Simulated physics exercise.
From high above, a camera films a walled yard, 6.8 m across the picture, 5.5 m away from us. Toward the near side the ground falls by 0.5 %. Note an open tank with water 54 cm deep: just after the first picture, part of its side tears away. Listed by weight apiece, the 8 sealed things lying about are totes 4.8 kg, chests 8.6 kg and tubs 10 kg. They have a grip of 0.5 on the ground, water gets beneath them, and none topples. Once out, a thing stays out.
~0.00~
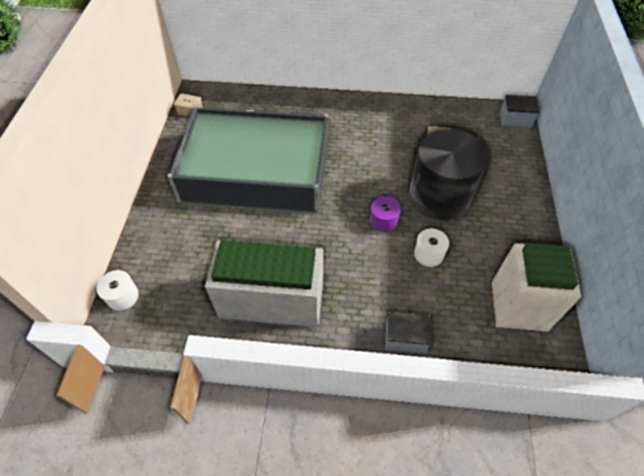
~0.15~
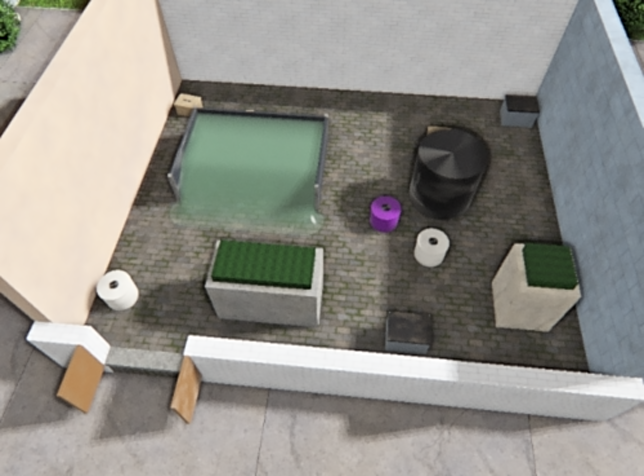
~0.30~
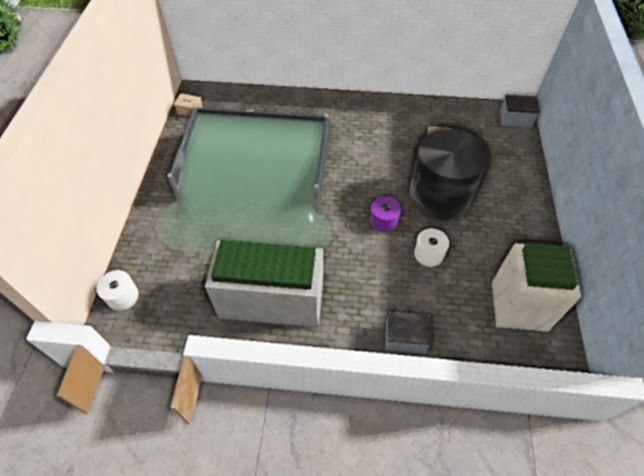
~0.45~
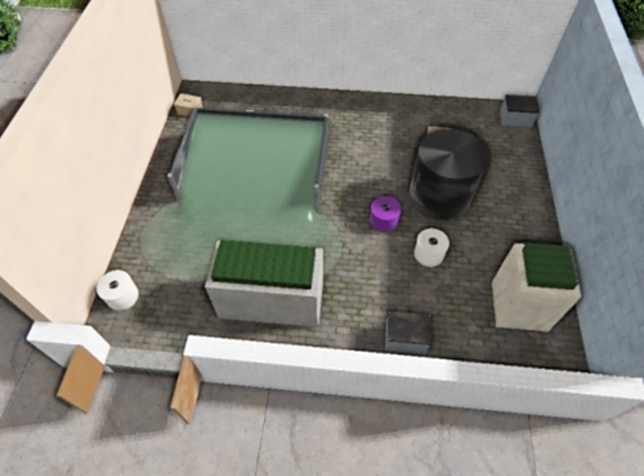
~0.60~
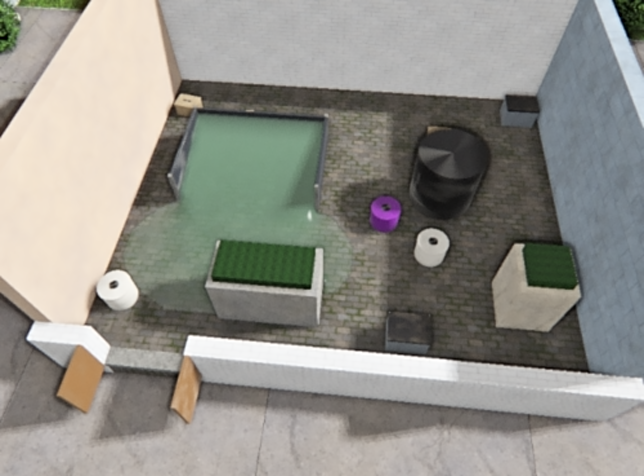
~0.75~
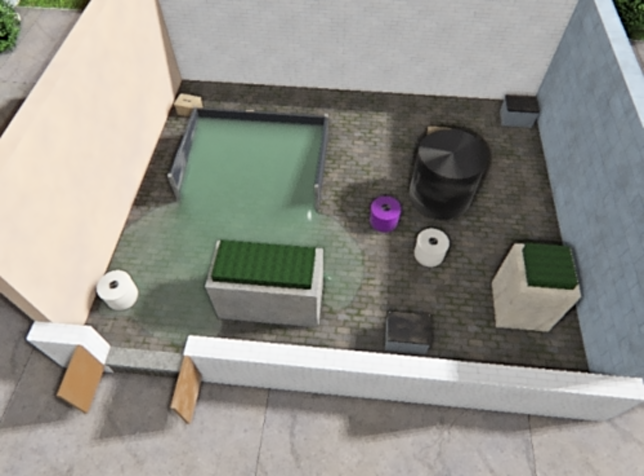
Green water pouring out of an open tank in a walled yard, spreading across the paving and around a planter box.
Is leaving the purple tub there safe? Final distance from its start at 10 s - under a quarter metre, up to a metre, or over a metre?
The move is medium.
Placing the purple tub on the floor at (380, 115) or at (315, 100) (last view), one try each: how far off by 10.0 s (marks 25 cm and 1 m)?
Try one, it keeps its spot; try two, it keeps its spot.
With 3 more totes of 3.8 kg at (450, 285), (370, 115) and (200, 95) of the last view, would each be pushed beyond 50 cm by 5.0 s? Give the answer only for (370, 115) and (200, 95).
Lab note - ordered: Below threshold / below threshold.
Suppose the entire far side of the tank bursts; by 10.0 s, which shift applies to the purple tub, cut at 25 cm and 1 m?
Well, the purple tub keeps its spot.
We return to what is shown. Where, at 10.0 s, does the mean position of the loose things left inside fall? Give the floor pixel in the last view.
Roughly at (392, 163).
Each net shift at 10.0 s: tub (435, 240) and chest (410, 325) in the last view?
The first ends 200 cm from its start, the second 150 cm.
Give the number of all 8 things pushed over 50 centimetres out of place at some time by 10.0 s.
I make that 5.
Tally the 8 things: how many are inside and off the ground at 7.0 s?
Total: 1.
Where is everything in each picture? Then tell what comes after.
The purple tub at (386, 208) rests on the ground; water covers 3.3 m2; 0 of 8 have shifted, in the first frame.
The purple tub at (386, 208), on the bottom; water covers 4.4 m2; 0 of 8 have shifted, in the second frame.
The purple tub at (386, 208) rests on the ground; 5.6 m2 under water; 0 of 8 have shifted, in the third frame.
The purple tub at (386, 208), on the bottom; water covers 7.1 m2; 0 of 8 have shifted, in the fourth frame.
The purple tub at (386, 208), on the bottom; water covers 8.1 m2; 0 of 8 have shifted, in the fifth frame.
The purple tub at (386, 208), on the bottom; water covers 9.2 m2; 0 of 8 have shifted, in the sixth frame.
After 2.0 s the purple tub is near (386, 208), 0.0 m from its start, aground; 0 of 8 are out; 1 afloat.
After 4.5 s the purple tub is near (397, 184), 0.5 m from its start, aground; 1 of 8 are out; 2 afloat.
After 7.0 s the purple tub is near (397, 184), 0.5 m from its start, aground; 1 of 8 are out; 1 afloat.
After 10.0 s the purple tub is near (397, 184), 0.5 m from its start, aground; 1 of 8 are out; 1 afloat.
